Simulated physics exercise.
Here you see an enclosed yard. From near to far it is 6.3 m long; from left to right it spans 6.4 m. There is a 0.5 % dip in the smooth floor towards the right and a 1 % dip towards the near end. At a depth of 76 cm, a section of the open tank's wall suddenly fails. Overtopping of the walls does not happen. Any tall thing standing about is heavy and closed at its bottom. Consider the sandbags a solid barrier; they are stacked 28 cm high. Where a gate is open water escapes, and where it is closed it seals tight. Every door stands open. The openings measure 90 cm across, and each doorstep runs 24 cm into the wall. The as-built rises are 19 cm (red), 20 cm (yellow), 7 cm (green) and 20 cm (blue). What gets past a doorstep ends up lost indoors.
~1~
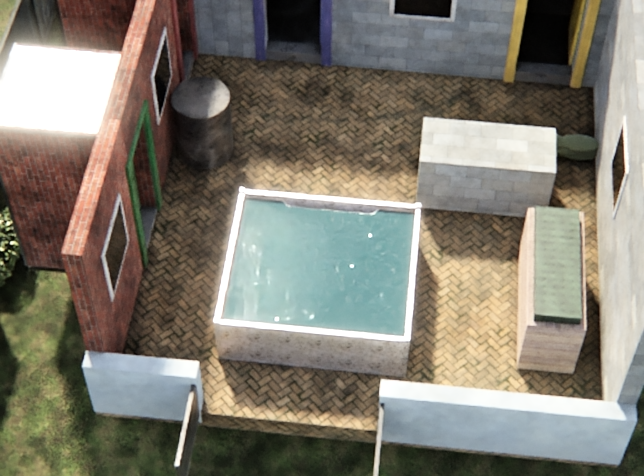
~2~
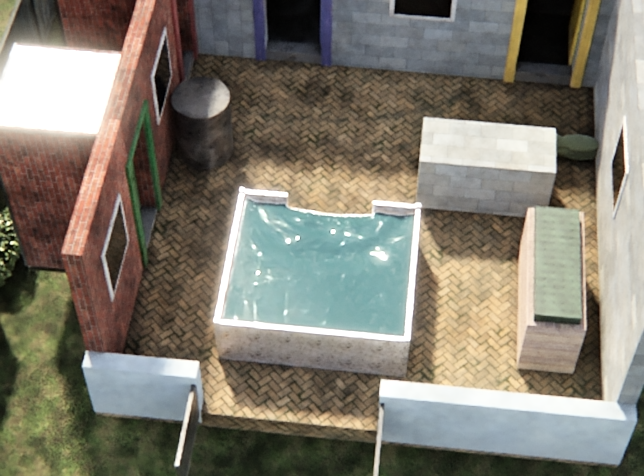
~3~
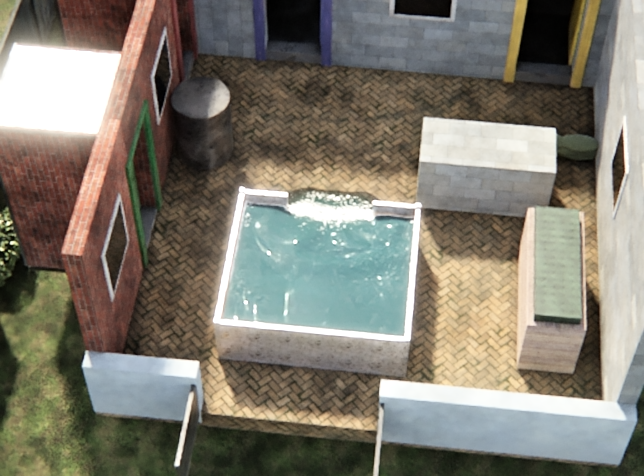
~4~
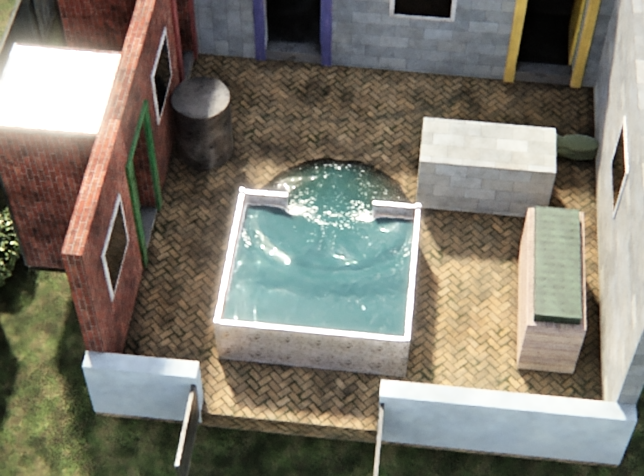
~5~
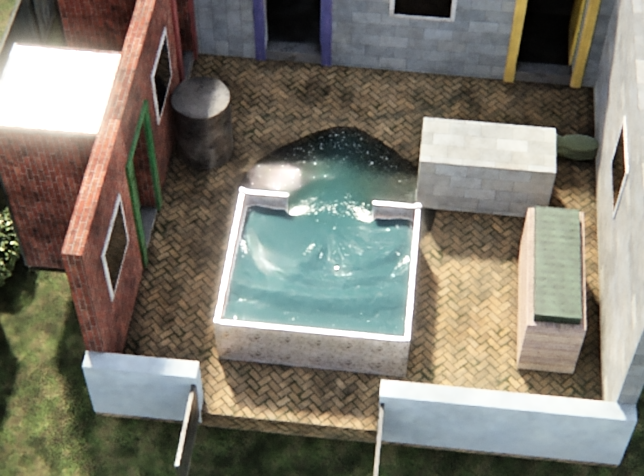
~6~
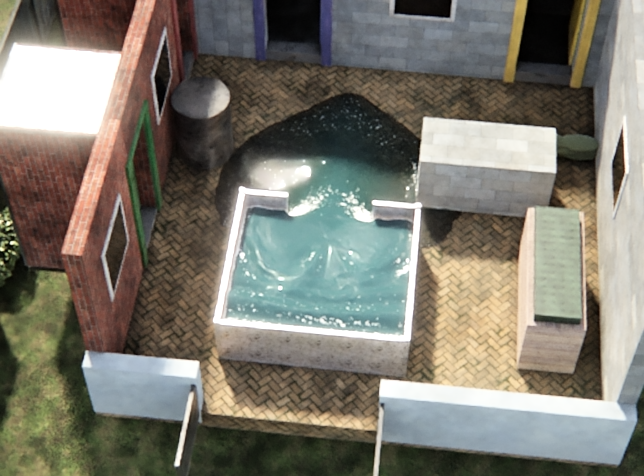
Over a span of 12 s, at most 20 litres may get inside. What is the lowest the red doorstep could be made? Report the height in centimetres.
Around 27 cm high.
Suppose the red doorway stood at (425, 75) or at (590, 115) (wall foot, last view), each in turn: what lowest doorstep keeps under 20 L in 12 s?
You'd want roughly 28 cm there first, then roughly 27 cm.
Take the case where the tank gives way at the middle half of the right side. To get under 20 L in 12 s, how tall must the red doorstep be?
Some 8.5 cm.
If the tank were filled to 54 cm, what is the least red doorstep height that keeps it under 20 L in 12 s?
Something near 18 cm should do.
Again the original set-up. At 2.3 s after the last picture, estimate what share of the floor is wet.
I'd say near 50 percent is wet.
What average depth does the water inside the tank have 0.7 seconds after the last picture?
I'd put it at some 54 centimetres on average.
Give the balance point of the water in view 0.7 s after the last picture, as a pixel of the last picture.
I'd put it close to (327, 255).
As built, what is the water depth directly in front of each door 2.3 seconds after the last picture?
Depths in cm: Red 29, yellow 11, green 2, blue 26.
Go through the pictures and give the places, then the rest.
In the first frame, the open tank at (321, 265) is whole and still, 76 cm deep; the red door at (184, 33) is dry.
In the second frame, the gap is on the far side, the front 0.3 m out at a hidden place; the back of the open tank holds 76 cm.
In the third frame, water pours out on the far side and has run 0.8 m, to (306, 192); about 12 cm deep outside, 76 cm at the back.
In the fourth frame, the front is at (322, 163), 1.4 m from the gap on the far side; 2.3 m2 of floor is wet, 76 cm left at the back.
In the fifth frame, the front is at (335, 131), 2.1 m from the gap on the far side; 4.1 m2 of floor is wet, 74 cm left at the back.
In the sixth frame, the gap is on the far side, the front 2.8 m out at (343, 98); the back of the open tank holds 66 cm; 1.7 m in a straight line remain to the red door at (184, 33).
Then, 0.7 s after the last picture water covers 35 % of the floor, deepest (39 cm) near (330, 223); it has not reached the red door.
Then, 2.3 s after the last picture water covers 50 % of the floor, deepest (36 cm) near (590, 145); 29 cm at the red door, 40 litres in over its 19 cm doorstep.
Then, 11.3 s after the last picture water covers 95 % of the floor, deepest (20 cm) near (118, 376); 13 cm at the red door, 91 litres in over its 19 cm doorstep.
At the red door as built, the water peaked near 29 cm, 2.3 s after the last picture.
With a doorstep of 23 cm, 46 litres would have come in within the 12 s; with 31.5 cm, 8 litres. So under 20 litres takes about 27 cm.
